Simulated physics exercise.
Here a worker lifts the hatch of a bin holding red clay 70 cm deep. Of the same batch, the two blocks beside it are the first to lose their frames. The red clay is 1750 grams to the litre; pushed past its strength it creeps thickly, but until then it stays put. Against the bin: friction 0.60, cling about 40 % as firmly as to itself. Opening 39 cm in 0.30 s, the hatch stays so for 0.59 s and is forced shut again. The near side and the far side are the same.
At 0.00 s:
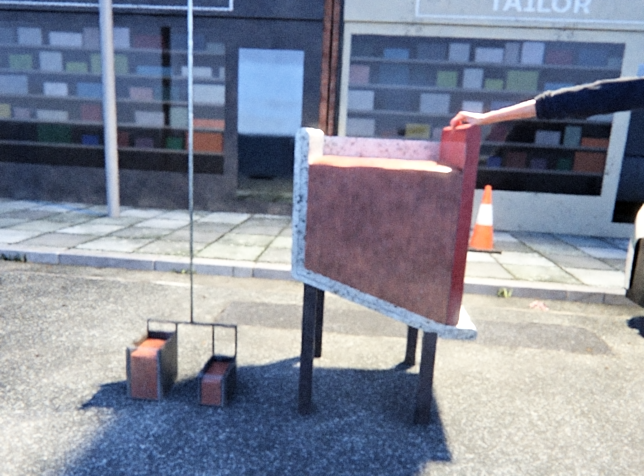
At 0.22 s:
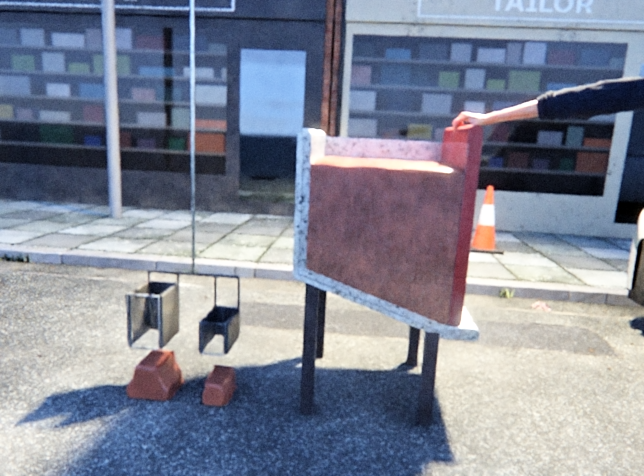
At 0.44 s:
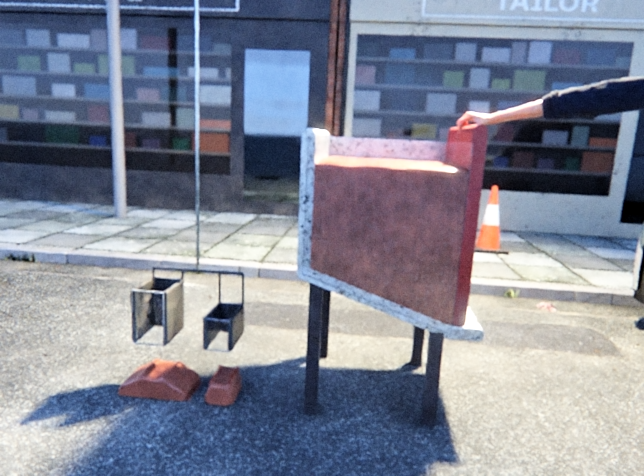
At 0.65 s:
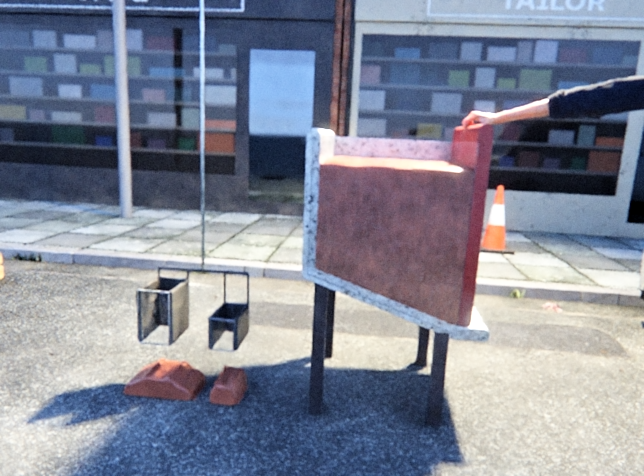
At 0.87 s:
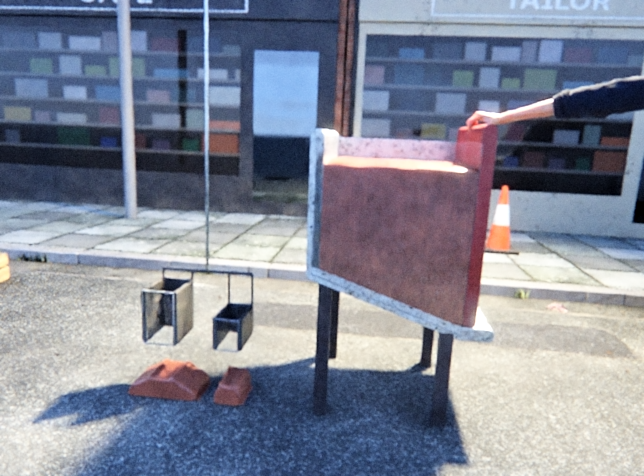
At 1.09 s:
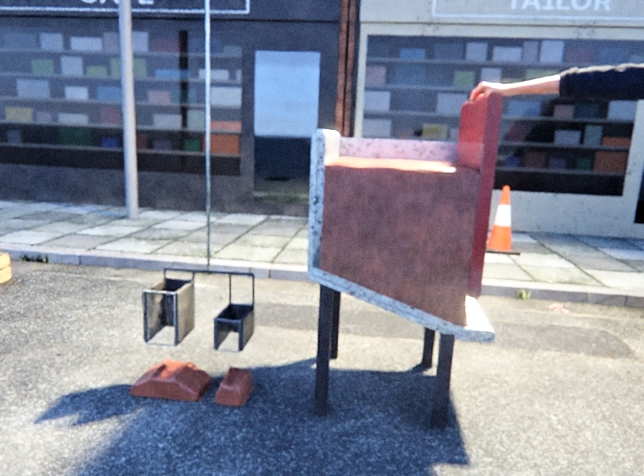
Hand resting on a bin's red hatch as metal casings rise off two red clay blocks that slump, then lifting the hatch slightly.
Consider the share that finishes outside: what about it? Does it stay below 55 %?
No, it goes above 55 %.
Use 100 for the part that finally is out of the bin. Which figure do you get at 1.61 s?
That figure sits at some 50 percent.
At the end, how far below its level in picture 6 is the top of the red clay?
The gap comes to roughly 38 centimetres.
After 1.33 s, the hatch is 39 cm open and 8 % is out.
After 1.61 s, the hatch is 39 cm open and 36 % is out.
After 1.90 s, the hatch is 37 cm open and 58 % is out.
After 2.18 s, the hatch is 9.7 cm open and 71 % is out.
After 2.77 s, at the end, the hatch is shut and 73 % is out.
